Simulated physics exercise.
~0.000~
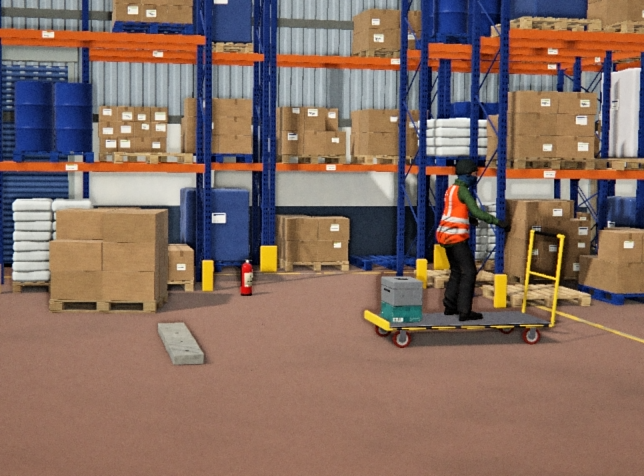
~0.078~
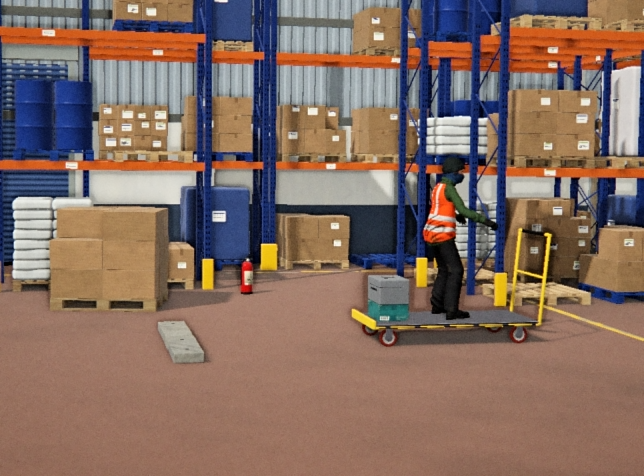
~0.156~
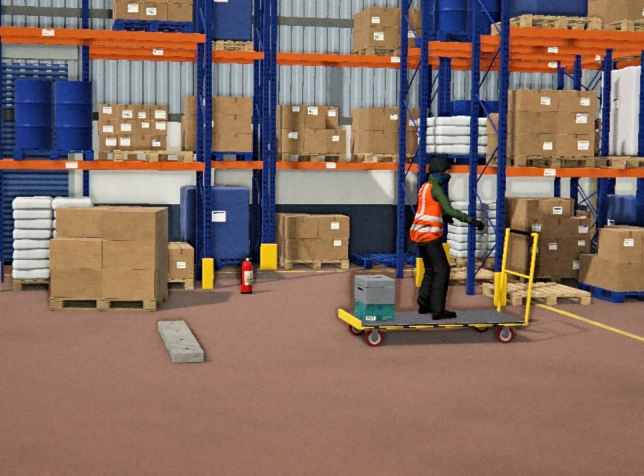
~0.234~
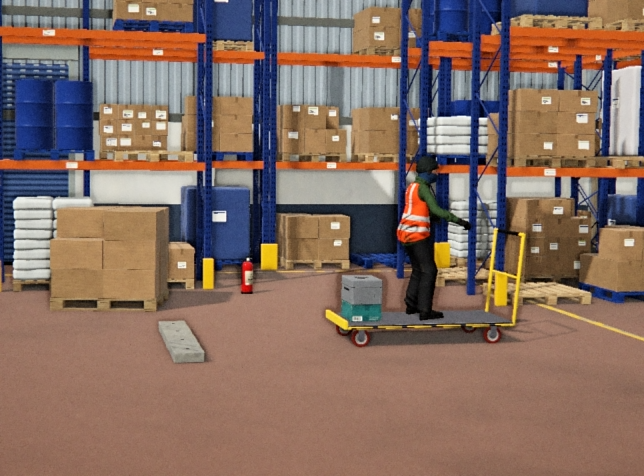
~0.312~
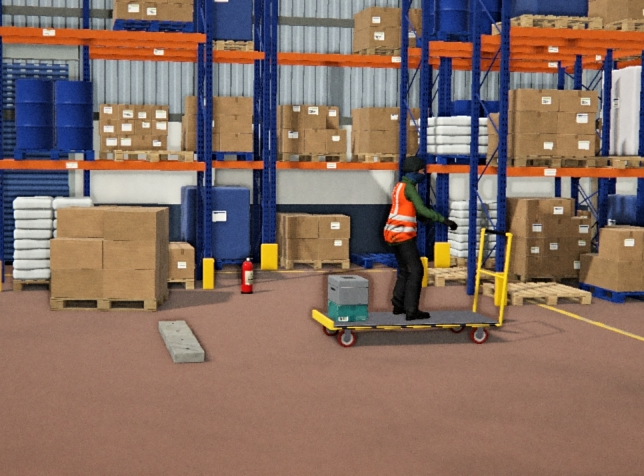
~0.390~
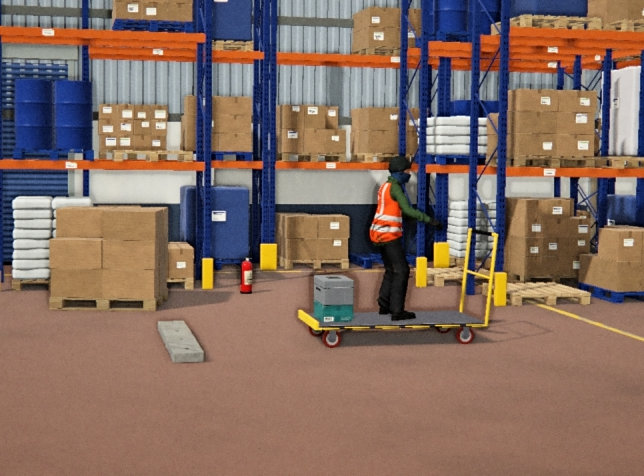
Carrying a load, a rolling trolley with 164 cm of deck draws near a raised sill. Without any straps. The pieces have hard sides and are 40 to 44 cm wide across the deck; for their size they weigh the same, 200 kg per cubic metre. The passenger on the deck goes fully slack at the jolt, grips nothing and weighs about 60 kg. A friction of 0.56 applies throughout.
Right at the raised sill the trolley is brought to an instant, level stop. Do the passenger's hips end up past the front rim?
It is separated from the deck.
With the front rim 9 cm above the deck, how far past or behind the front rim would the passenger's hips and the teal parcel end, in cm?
With that rim, hips finish 30 cm past and teal stays 20 cm behind.
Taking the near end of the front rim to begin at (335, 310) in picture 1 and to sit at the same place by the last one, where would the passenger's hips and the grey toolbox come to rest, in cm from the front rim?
I'd say the hips settle 50 behind while grey goes 70 past.
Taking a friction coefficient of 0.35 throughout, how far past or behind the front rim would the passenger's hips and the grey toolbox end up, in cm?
Rest positions: Hips 50 cm beyond the rim; grey 130 cm beyond the rim.
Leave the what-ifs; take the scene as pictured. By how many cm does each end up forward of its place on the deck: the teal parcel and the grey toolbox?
Teal 0, grey 180; both in cm.
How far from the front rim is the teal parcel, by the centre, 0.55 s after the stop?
Roughly 20 cm behind it.
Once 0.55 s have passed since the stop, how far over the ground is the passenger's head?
60 cm.
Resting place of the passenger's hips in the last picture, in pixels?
Resting point approx. (144, 335).
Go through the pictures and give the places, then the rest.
Hips (453, 234), teal parcel (401, 311), rim corner (388, 326); 186 cm short of the stop, in the first frame.
Hips (440, 233), teal parcel (388, 310), rim corner (374, 325); 172 cm short of the stop, in the second frame.
Hips (426, 232), teal parcel (374, 310), rim corner (360, 325); 158 cm short of the stop, in the third frame.
Hips (414, 232), teal parcel (361, 310), rim corner (346, 325); 145 cm short of the stop, in the fourth frame.
Hips (400, 232), teal parcel (348, 311), rim corner (332, 326); 131 cm short of the stop, in the fifth frame.
Hips (386, 232), teal parcel (333, 311), rim corner (317, 326); 117 cm short of the stop. Speed about 1.7 m/s, in the sixth frame.
The wheels strike at 1.06 s.
After 1.61 s the passenger's hips are 8 cm past the rim, near (175, 300) in the last picture's view.
After 2.06 s the passenger's hips are 18 cm past the rim, near (165, 323) in the last picture's view.
At rest, 3.6 s, past the rim, grey toolbox and the passenger's hips; behind it, teal parcel.
